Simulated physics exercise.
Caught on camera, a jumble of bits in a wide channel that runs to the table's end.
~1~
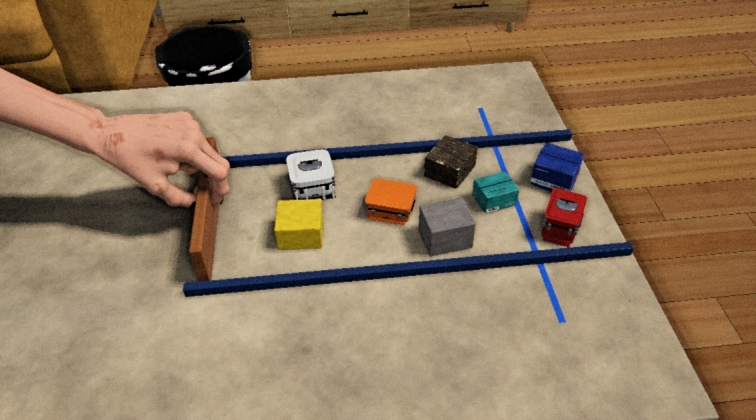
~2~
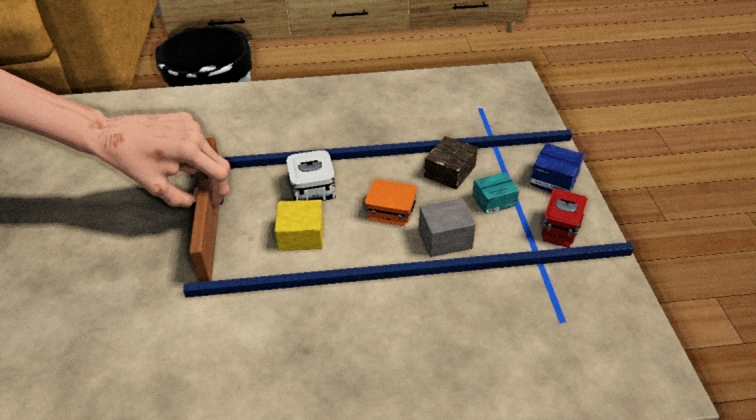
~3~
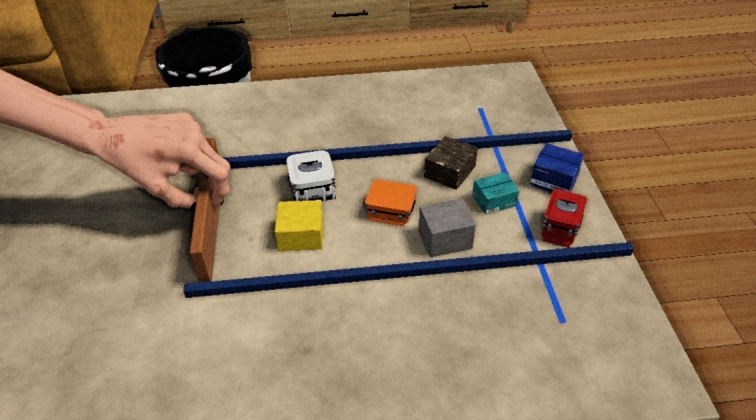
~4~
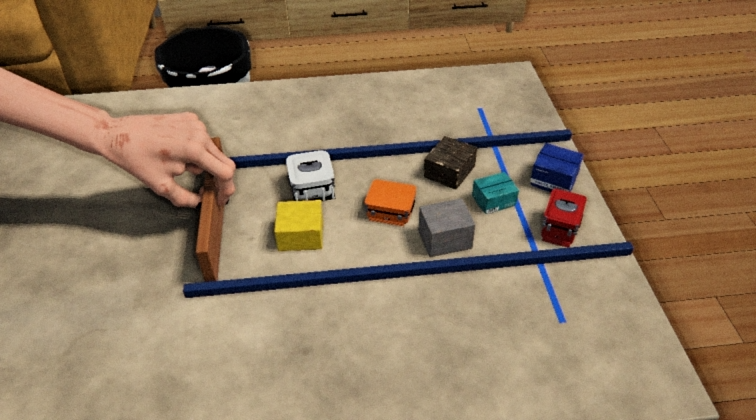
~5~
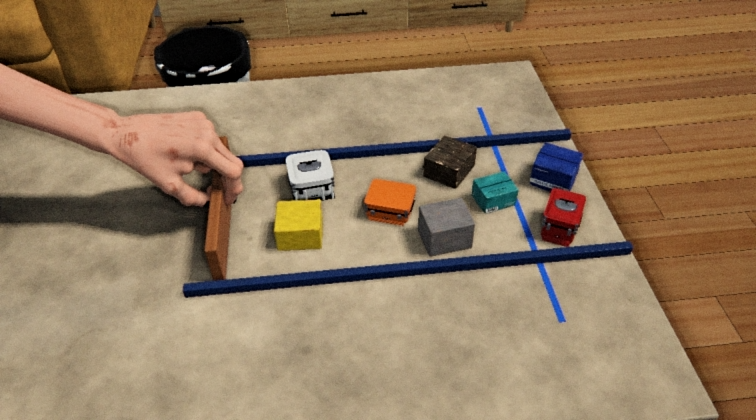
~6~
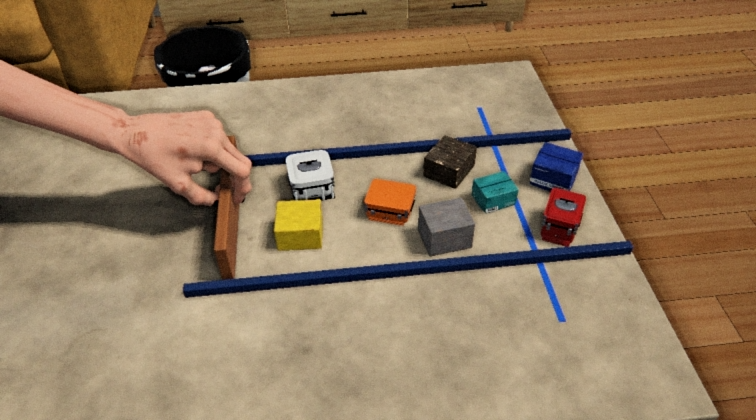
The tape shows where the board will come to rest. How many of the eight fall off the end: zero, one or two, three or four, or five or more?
Outcome: The number that fall off is three or four.
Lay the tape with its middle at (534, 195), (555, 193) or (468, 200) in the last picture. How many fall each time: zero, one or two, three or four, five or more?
The falls would be three to four; five or over; none at all.
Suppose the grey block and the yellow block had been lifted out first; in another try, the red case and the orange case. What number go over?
First 1, then 1.
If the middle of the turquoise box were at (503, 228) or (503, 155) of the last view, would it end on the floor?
In that order, it tumbles off; is lost.
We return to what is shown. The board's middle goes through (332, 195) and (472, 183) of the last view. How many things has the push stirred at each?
By then 3, and 8.
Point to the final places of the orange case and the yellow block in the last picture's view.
First (577, 183), then (543, 202).
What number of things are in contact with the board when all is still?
That makes 2.
Soon after, none off yet; blue box at rest near (556, 169); red case at rest near (563, 217); turquoise box at rest near (495, 192).
Then, none off yet; blue box at rest near (556, 169); red case at rest near (563, 217); turquoise box moving near (501, 192).
Further on, none off yet; blue box moved a little near (567, 159); red case moved a little near (584, 216); turquoise box moved well along near (569, 188).
By the end, the number that fall off is three or four; fallen, turquoise box, red case and blue box.
